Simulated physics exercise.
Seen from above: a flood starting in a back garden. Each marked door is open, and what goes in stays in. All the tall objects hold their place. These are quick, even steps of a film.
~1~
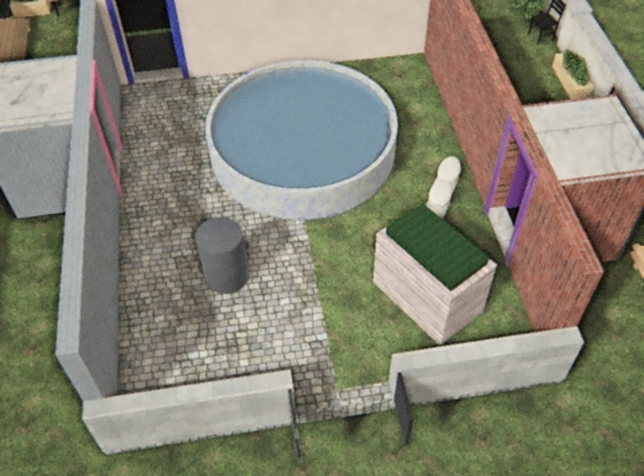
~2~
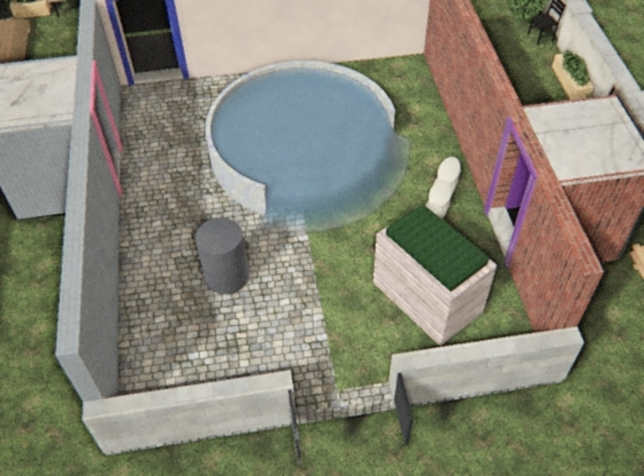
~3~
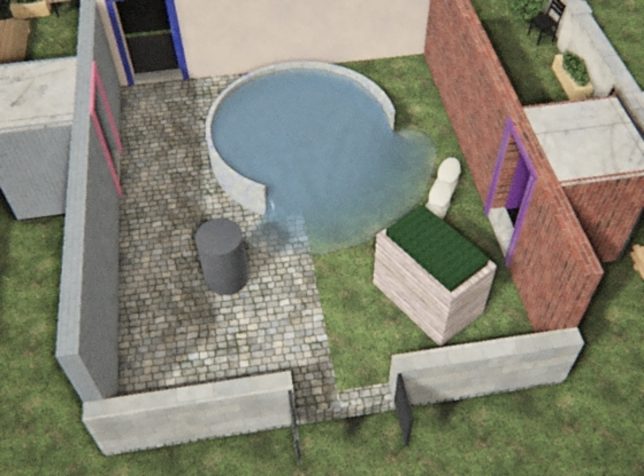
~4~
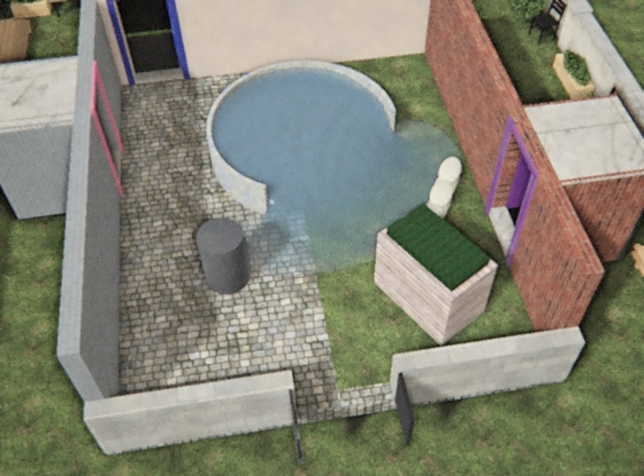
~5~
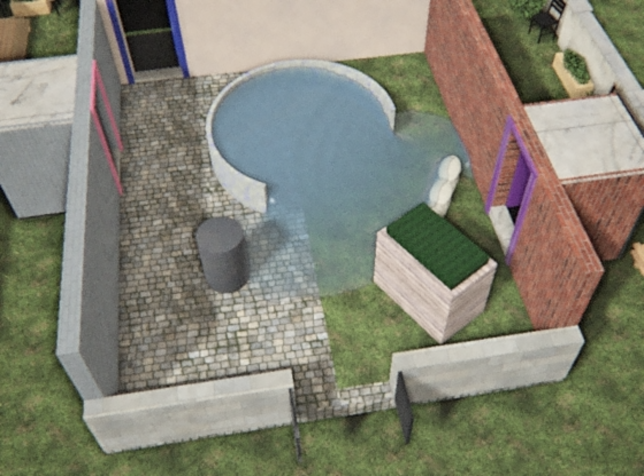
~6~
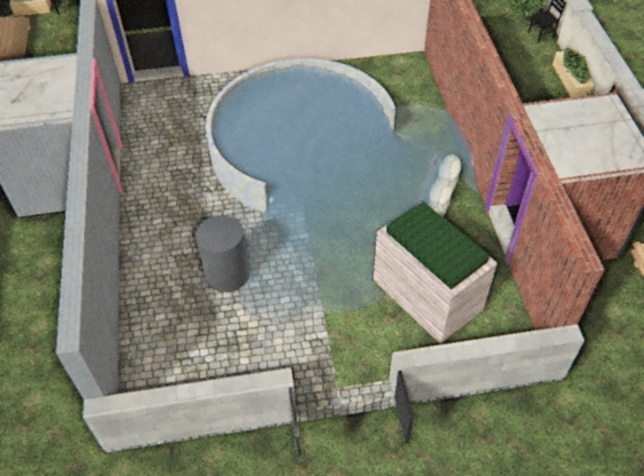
To begin with, a round tank full of water stands whole in a walled back garden seen from above. Then its near right side is open and water pours out over the grass and paving, spreading past the white post toward the brick wall and along the green-topped box, while the tall objects stay put.
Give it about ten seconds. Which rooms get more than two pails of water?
The pink door admits no more than that; the purple door admits no more than that; the blue door lets in a lot.
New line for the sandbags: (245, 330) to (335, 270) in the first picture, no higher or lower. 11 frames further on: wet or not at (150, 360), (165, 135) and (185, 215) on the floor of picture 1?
In that order: Covered, no water, no water.
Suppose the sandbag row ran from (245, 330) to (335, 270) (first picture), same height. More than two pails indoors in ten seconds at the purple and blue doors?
In short: Purple floods, blue floods.
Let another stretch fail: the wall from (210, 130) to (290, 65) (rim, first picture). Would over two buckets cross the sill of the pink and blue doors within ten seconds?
Then: Pink passes that mark; blue floods.
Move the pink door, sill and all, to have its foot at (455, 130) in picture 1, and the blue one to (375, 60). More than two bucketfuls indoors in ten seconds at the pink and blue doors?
Then: The pink door takes more; the blue door lets more in.
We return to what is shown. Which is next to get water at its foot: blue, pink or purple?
The one in purple.
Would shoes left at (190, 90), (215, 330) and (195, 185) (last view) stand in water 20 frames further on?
One after the other: Dry, covered, clear.
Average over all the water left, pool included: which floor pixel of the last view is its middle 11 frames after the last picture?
Around (345, 193).
A moment on, water covers 40 % of the floor; the pink door not reached, the purple door wet at the sill, nothing in, the blue door not reached.
Next, water covers 55 % of the floor; the pink door not reached, the purple door wet at the sill, nothing in, the blue door not reached.
Then, water covers 65 % of the floor; the pink door not reached, the purple door wet at the sill, nothing in, the blue door not reached.
Later, water covers 95 % of the floor; the pink door wet at the sill, nothing in, the purple door wet at the sill, nothing in, the blue door wet at the sill, nothing in.
In the end, water covers 95 % of the floor; the pink door wet at the sill, nothing in, the purple door wet at the sill, nothing in, the blue door far over two buckets in.
